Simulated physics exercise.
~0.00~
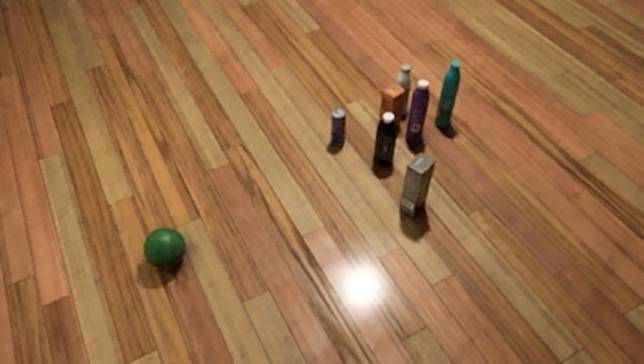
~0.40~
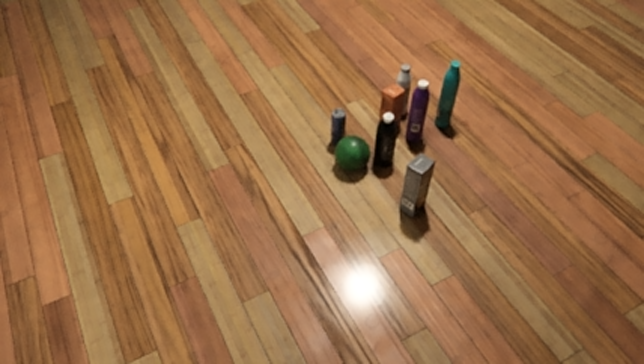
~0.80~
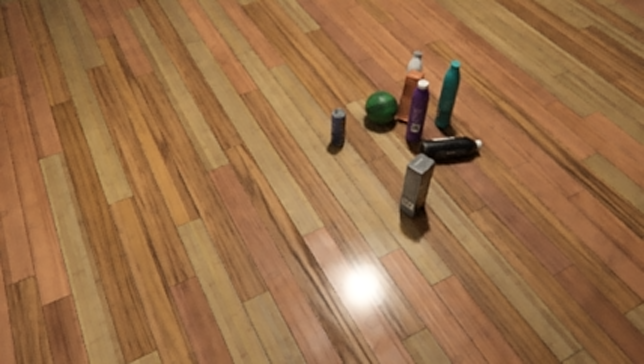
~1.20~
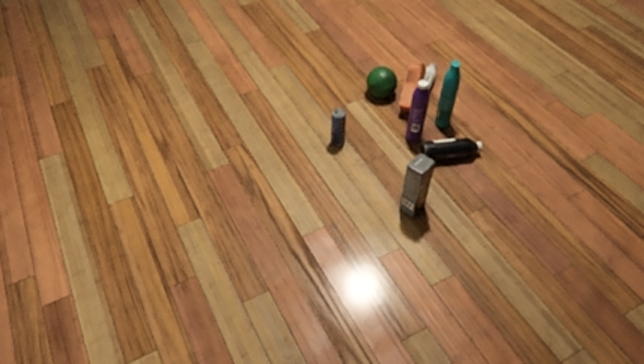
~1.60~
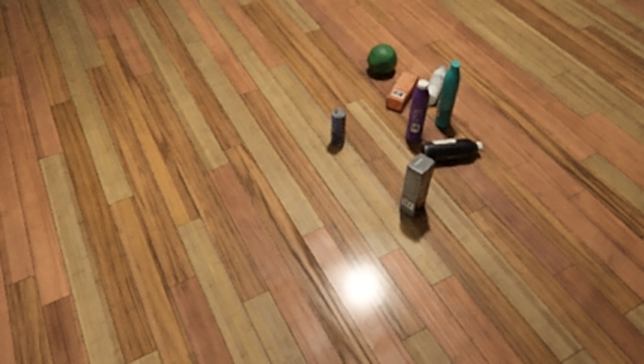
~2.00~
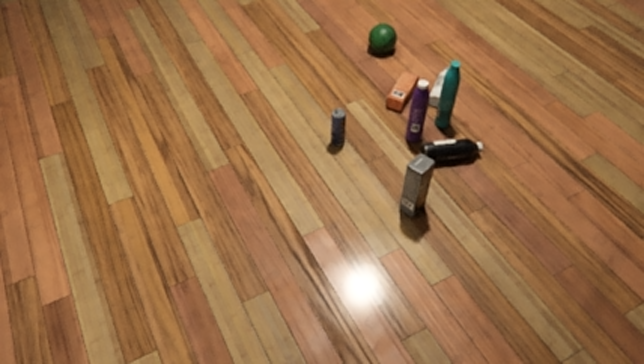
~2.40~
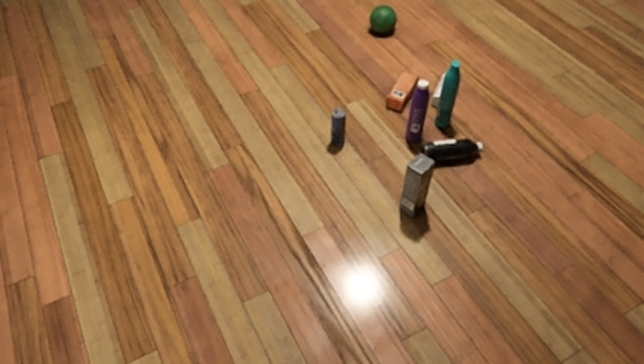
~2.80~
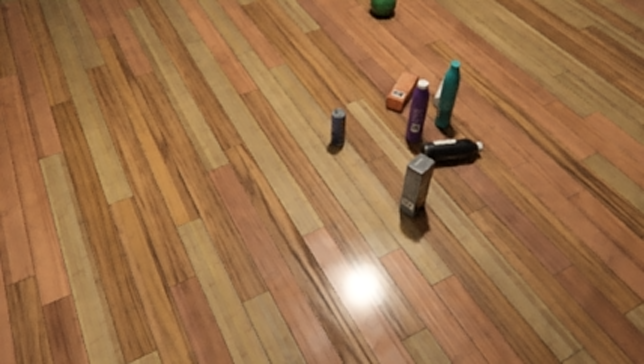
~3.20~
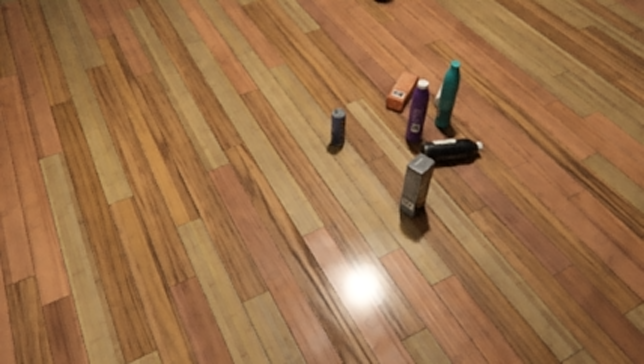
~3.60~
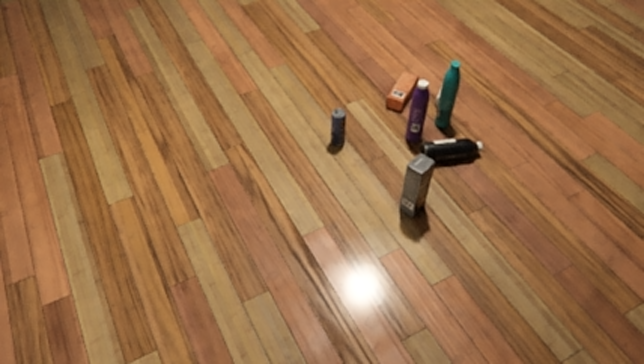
A green ball rolled across the wooden floor into a group of bottles and cartons, knocking over the black bottle, then the orange carton and a white bottle, before rolling out of view at the top while the blue can and three others stayed standing.
